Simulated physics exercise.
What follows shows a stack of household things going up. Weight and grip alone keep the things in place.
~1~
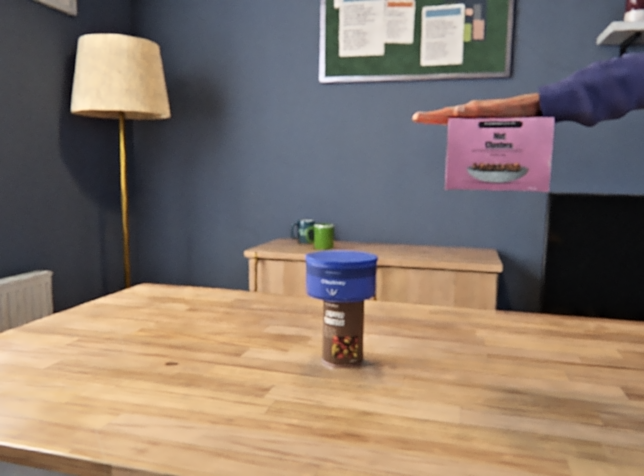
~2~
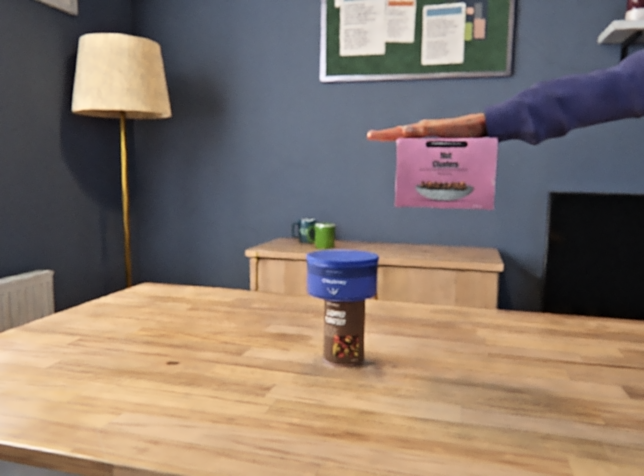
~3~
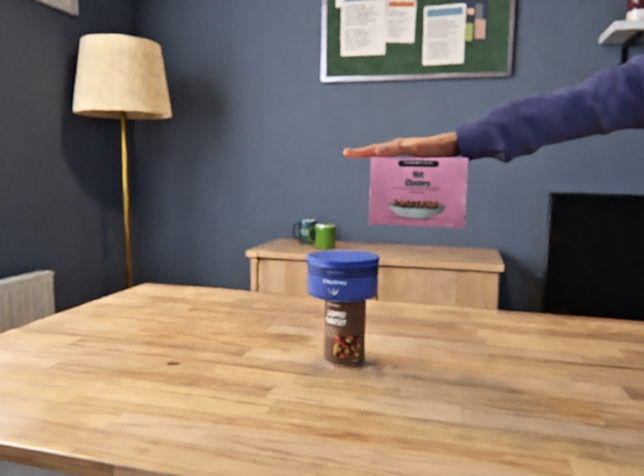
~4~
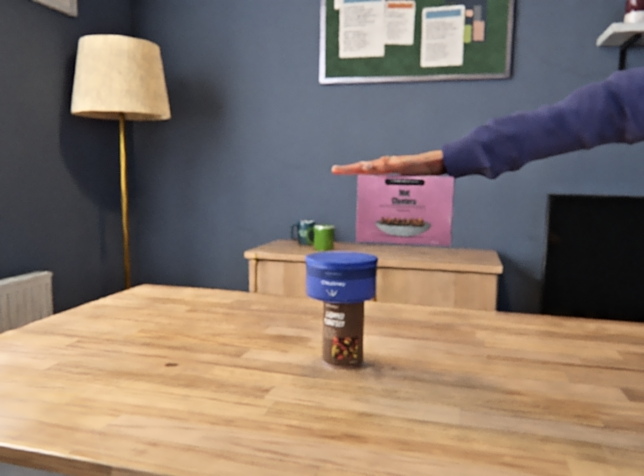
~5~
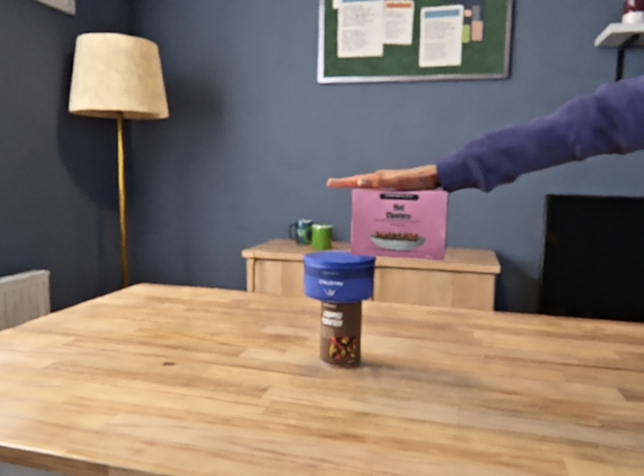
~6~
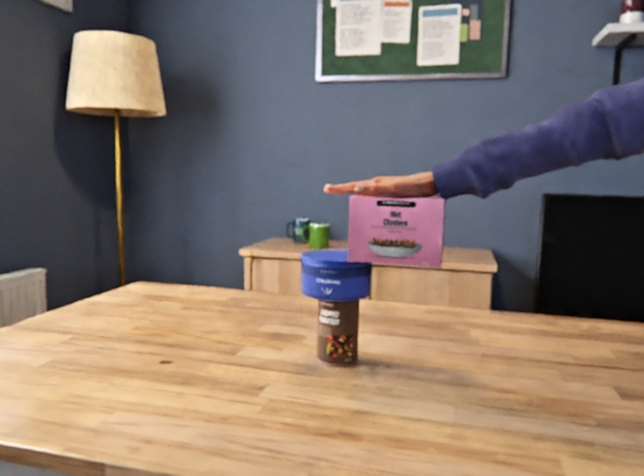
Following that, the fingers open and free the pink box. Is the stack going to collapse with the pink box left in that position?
Yes, it collapses.
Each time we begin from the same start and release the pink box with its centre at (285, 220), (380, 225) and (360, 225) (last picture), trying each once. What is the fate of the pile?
Lab note - try 1: Collapse; try 2: Collapse; try 3: No collapse.
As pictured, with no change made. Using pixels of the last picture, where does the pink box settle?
Roughly at pixel (429, 328).
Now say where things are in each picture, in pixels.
The first picture shows coming down; pink box (496, 156); brown tin (343, 327).
The second picture shows coming down; pink box (446, 173); brown tin (344, 327).
The third picture shows coming down; pink box (421, 191); brown tin (345, 327).
The fourth picture shows coming down; pink box (408, 207); brown tin (343, 328).
The fifth picture shows coming down; pink box (402, 221); brown tin (341, 328).
The sixth picture shows set down, still held; pink box (399, 227); brown tin (338, 326).
Then, 0.30 s past the last view, pink box now fallen.
Then, 0.40 s past the last view, things are still on the move.
Then, 0.90 s past the last view, nothing new.
Finally, fallen, pink box; the other 2 still in place. Final places as the last picture's camera would see them, pink box near (428, 328). The pile loses its balance.
